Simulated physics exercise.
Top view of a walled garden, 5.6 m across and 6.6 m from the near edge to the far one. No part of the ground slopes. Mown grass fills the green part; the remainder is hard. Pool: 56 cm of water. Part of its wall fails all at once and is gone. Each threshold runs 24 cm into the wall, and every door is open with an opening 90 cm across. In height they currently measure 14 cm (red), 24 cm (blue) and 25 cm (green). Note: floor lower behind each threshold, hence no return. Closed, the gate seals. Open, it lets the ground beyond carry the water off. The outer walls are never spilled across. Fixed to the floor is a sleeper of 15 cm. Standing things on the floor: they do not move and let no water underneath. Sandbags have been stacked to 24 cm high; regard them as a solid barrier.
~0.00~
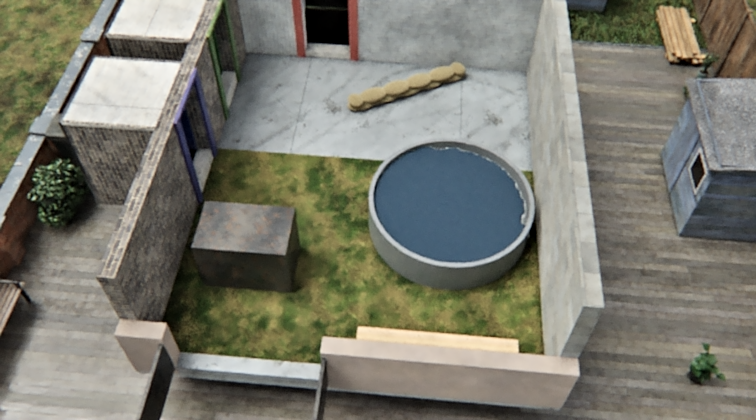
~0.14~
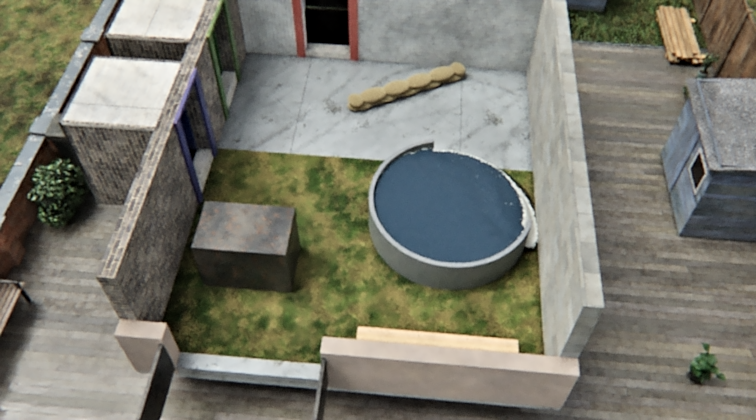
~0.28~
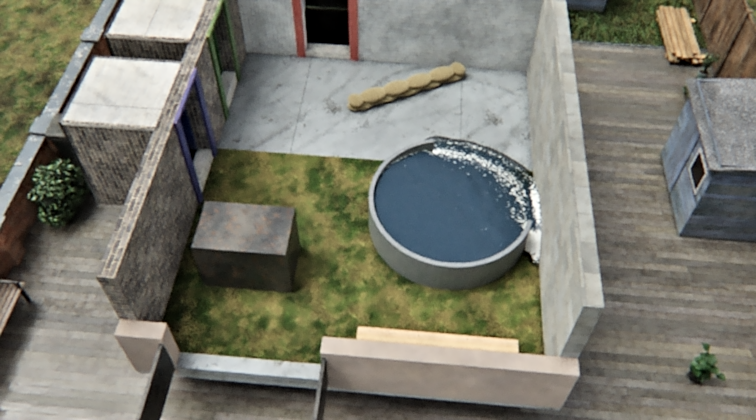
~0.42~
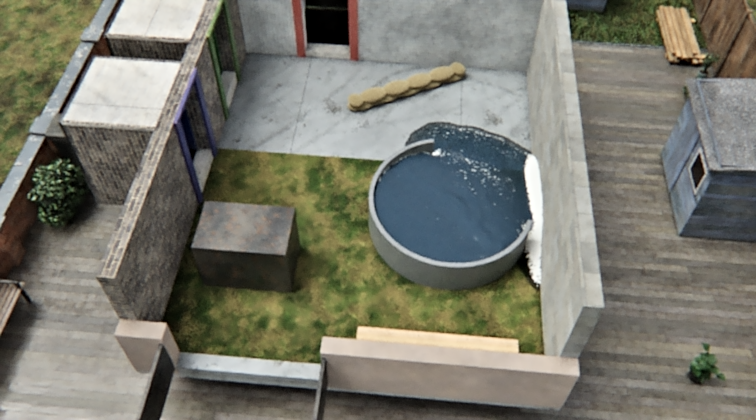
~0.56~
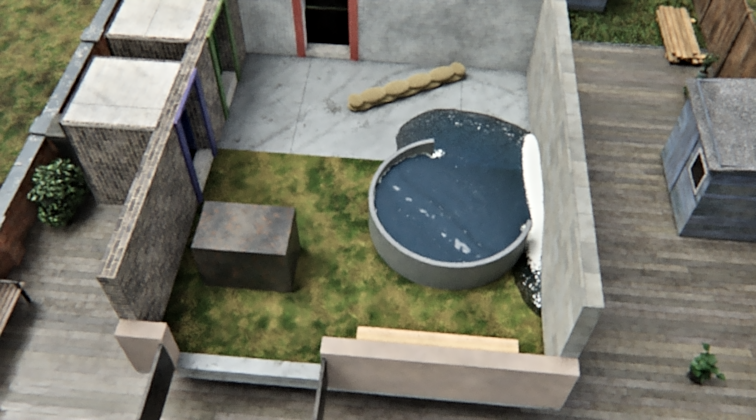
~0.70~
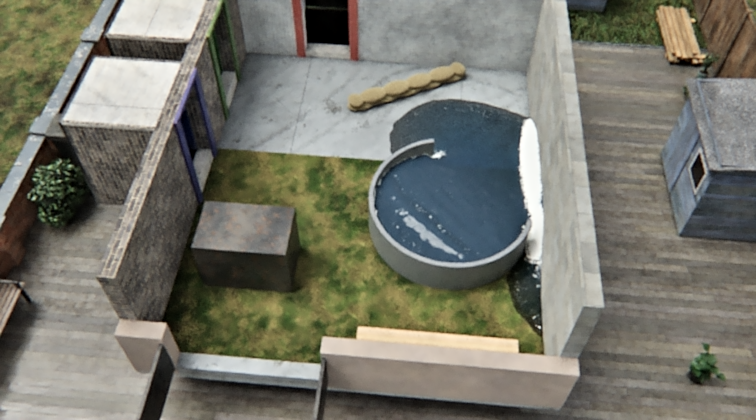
Water pouring from the far side of a round grey pool, spreading over pale paving and along the right wall of a walled garden.
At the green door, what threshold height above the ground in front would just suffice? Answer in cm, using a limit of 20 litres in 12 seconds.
6.5 cm.
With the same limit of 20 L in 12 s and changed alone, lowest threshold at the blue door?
For blue: Close to 9.0 cm.
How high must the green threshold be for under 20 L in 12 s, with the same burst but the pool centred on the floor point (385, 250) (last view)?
Roughly 6.5 centimetres.
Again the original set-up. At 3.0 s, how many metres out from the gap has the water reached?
The front is some 5.2 m out.
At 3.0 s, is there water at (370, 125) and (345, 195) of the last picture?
Taking them as asked: Awash, then spared.
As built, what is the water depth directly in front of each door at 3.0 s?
Depth at red 4 cm, at blue 0 cm, at green 0 cm.
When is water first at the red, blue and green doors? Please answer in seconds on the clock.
Red at 2.4 s, blue at 5.0 s and green at 3.6 s.
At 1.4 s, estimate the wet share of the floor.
Some 25 per cent is wet.
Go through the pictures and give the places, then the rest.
In the first frame, the pool at (451, 201) is whole and still, 56 cm deep; the green door at (224, 56) is dry.
In the second frame, water pours out on the far side and has run 0.3 m, to a hidden place; about 7 cm deep outside, 56 cm at the back.
In the third frame, the front is at a hidden place, 0.6 m from the gap on the far side; 1.4 m2 of floor is wet, 56 cm left at the back.
In the fourth frame, the front is at (442, 125), 1.0 m from the gap on the far side; 2.5 m2 of floor is wet, 56 cm left at the back.
In the fifth frame, the front is at (455, 112), 1.4 m from the gap on the far side; 3.6 m2 of floor is wet, 56 cm left at the back.
In the sixth frame, the front is at (530, 120), 1.7 m from the gap on the far side; 4.6 m2 of floor is wet, 55 cm left at the back; 3.2 m in a straight line remain to the green door at (224, 56).
After 1.4 s water covers 25 % of the floor, deepest (48 cm) near (527, 74); it has not reached the green door.
After 3.0 s water covers 45 % of the floor, deepest (37 cm) near (528, 87); it has not reached the green door.
After 12.0 s water covers 95 % of the floor, deepest (13 cm) near (407, 79); 9 cm at the green door, 0 litres in over its 25 cm threshold.
At the green door as built, the water arrived by 3.7 s and peaked near 10 cm at 5.2 s.
Run again over the same 12 s with other heights there, 29 litres in over 6 cm, 4 litres over 8.5 cm. The limit of 20 litres is kept from about 6.5 cm up.
